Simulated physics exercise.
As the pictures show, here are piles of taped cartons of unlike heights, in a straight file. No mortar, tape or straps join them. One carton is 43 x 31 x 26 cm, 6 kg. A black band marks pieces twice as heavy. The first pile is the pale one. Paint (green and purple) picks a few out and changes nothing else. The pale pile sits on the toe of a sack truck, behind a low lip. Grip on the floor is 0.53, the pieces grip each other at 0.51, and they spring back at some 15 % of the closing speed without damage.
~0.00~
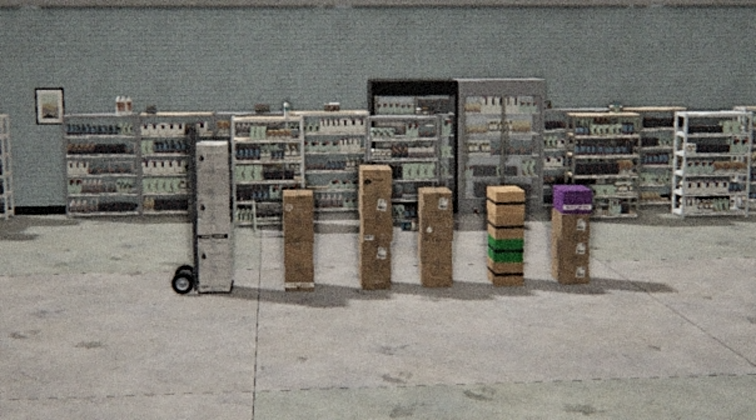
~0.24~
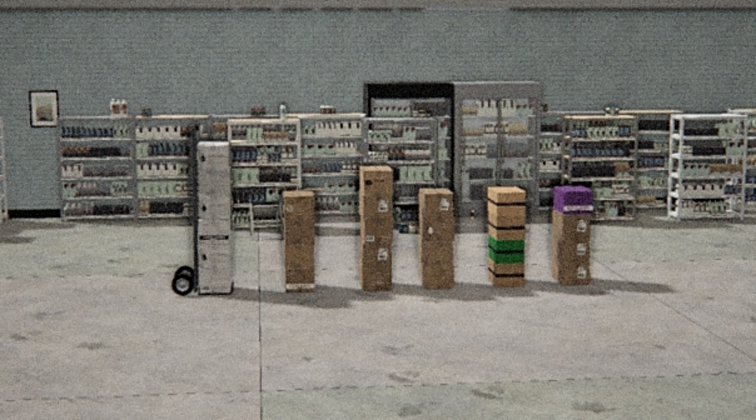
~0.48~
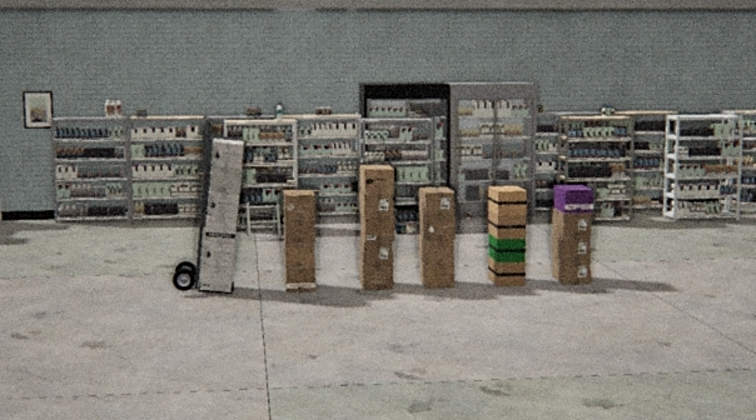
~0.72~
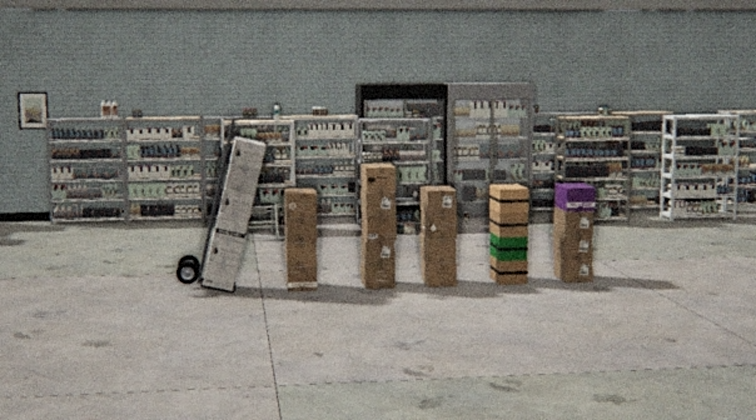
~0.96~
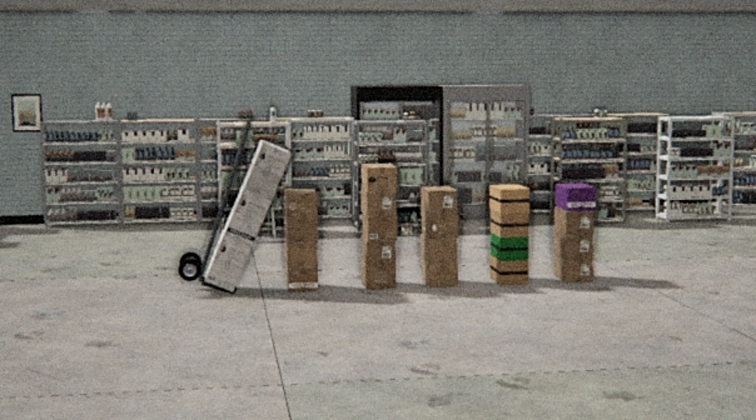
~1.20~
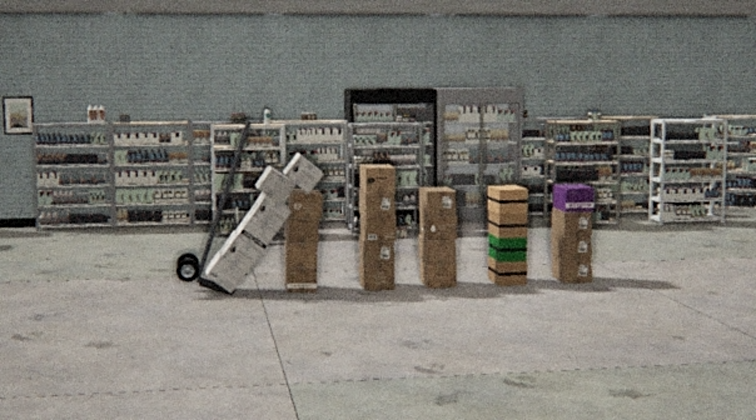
The clip shows a row of carton piles in a storeroom as a sack truck at the left tilts forward to the right, its pale pile leaning further until the upper cartons shift against the neighboring brown pile.
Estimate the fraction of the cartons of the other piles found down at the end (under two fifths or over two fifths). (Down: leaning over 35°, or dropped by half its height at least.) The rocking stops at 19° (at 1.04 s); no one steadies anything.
More than two fifths of them.
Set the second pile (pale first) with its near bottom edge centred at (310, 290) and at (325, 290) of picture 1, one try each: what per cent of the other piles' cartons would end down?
About 100 and 100 per cent.
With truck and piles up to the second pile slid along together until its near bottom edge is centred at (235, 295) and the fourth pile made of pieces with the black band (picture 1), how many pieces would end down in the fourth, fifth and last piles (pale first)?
Then fourth 0, fifth 0, last 0.
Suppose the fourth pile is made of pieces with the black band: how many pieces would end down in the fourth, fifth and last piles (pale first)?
Then fourth 2, fifth 0, last 0.
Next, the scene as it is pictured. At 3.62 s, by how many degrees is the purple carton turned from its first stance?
About 0°.
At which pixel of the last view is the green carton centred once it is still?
Near (549, 263).
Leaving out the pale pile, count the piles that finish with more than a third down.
5 in all.
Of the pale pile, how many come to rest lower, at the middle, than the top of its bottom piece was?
The count is 2.
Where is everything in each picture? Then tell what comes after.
In the first frame (places mark the middle of the side facing us; the camera moves round a little), truck frame (192, 162) 0° forward; green carton (509, 251); purple carton (578, 202); the rest undisturbed.
In the second frame, truck frame (193, 162) 1° forward; purple carton (579, 203).
In the third frame, truck frame (207, 158) 6° forward, top of the pale pile leaning 6°; purple carton (579, 202); the rest undisturbed.
In the fourth frame, truck frame (226, 155) 13° forward, top of the pale pile leaning 14°; purple carton (581, 200); the rest undisturbed.
In the fifth frame, truck frame (239, 155) 19° forward, top of the pale pile leaning 24°; purple carton (582, 200); the rest undisturbed.
In the sixth frame, truck frame (239, 155) 19° forward, top of the pale pile leaning 39°; purple carton (580, 200); green carton (513, 250); 2 disturbed, none down.
After 1.62 s, 6 of the pale pile down; none of the 21 other cartons down, 5 disturbed.
After 2.30 s, 6 of the pale pile down; 4 of the 21 other cartons down.
After 3.62 s, 6 of the pale pile down; 12 of the 21 other cartons down; green carton leaning 21°; purple carton shifted 45 mm.
After 4.96 s, 6 of the pale pile down; 20 of the 21 other cartons down; green carton leaning 63°, 17 cm lower; purple carton leaning 62°, 50 cm lower.
At rest (5.9 s), 6 of the pale pile down; 20 of the 21 other cartons down; purple carton upside down; green carton leaning 66°, 19 cm lower. That is 95 per cent. As the last picture would show them, middles, purple carton near (717, 263), green carton near (549, 263).
